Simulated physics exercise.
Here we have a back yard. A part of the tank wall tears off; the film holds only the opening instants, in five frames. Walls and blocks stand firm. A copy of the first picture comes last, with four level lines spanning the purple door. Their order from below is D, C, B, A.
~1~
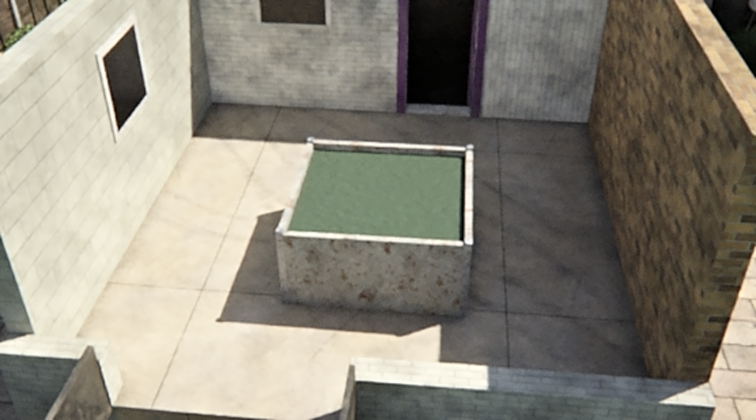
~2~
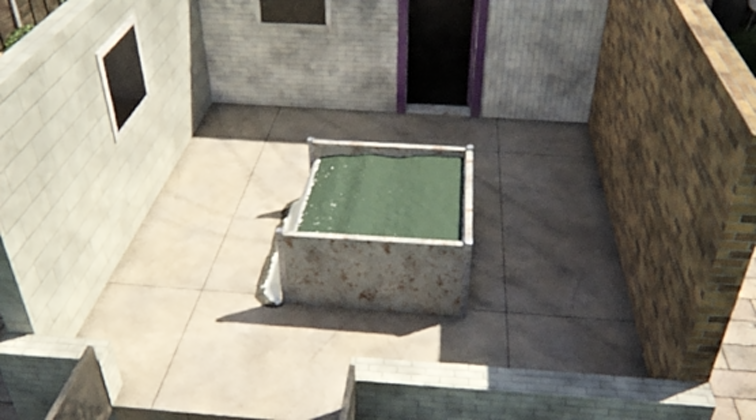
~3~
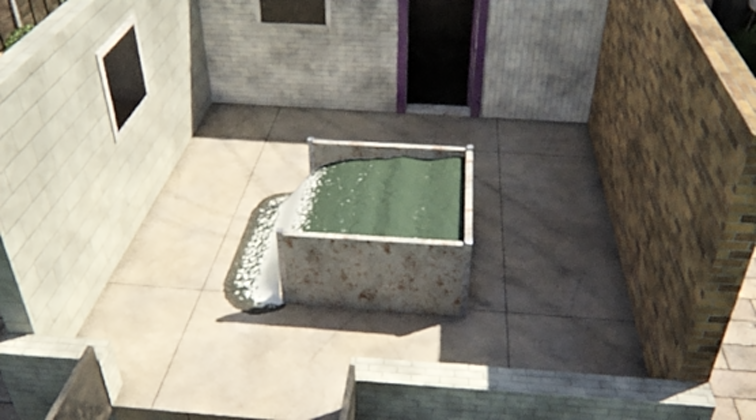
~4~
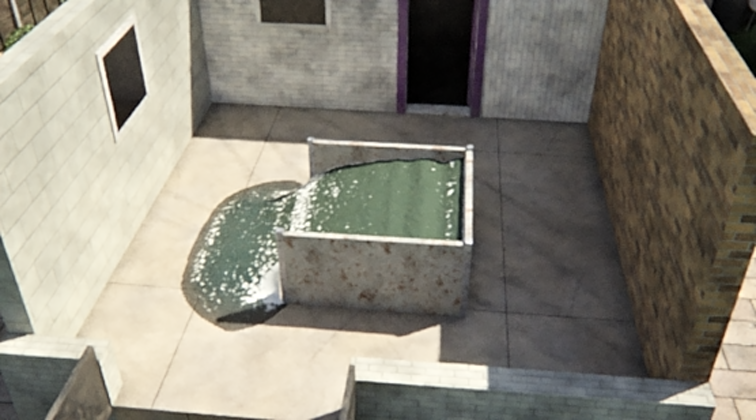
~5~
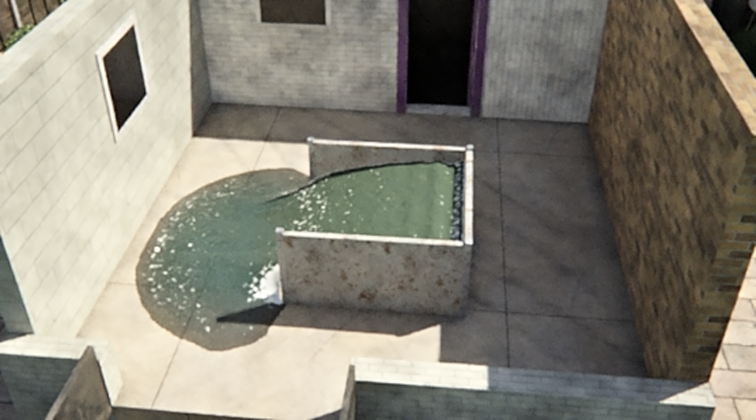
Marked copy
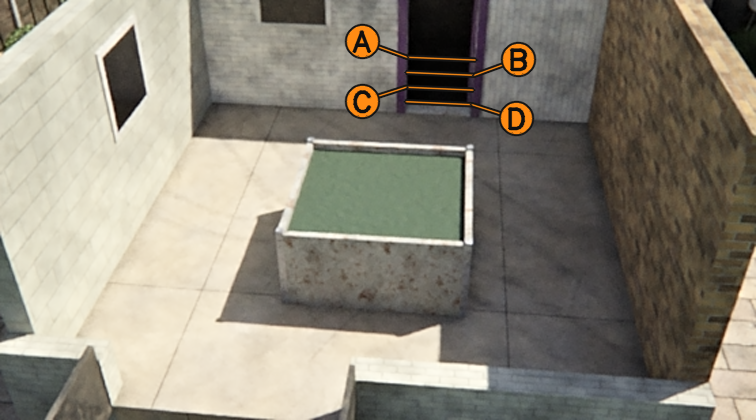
A raised, square tank of green water with mottled stone sides stands in the middle of a paved back yard, seen from above by a still camera. Pale walls with small dark windows rise at left and back, a purple-framed doorway is behind, and a brown brick wall is at right. The tank's left side opens and water pours out, foaming white, then spreads leftward across the paving in a widening rounded sheet.
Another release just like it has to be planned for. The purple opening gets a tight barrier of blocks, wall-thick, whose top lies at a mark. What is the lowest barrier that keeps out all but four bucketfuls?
Take D.
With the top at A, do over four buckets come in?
No, that is safe.
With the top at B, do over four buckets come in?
No.
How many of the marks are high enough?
All of the four.
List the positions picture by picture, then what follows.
The first frame shows water in the tank at rest, its middle at (382, 194); foot of the purple doorway at (438, 114); open gate at (229, 343).
The second frame shows front seen at (275, 278), 2 % of the ground wet.
The third frame shows front seen at (278, 197), 5 % of the ground wet.
The fourth frame shows front seen at (215, 316), 9 % of the ground wet.
The fifth frame shows front seen at (210, 187), 16 % of the ground wet.
On the marked copy, A at (441, 58); B at (440, 73); C at (439, 88); D at (438, 103); from the bottom up D, C, B, A.
With A, nothing gets over.
With B, nothing gets over.
With C, nothing gets over.
With D, nothing gets over.
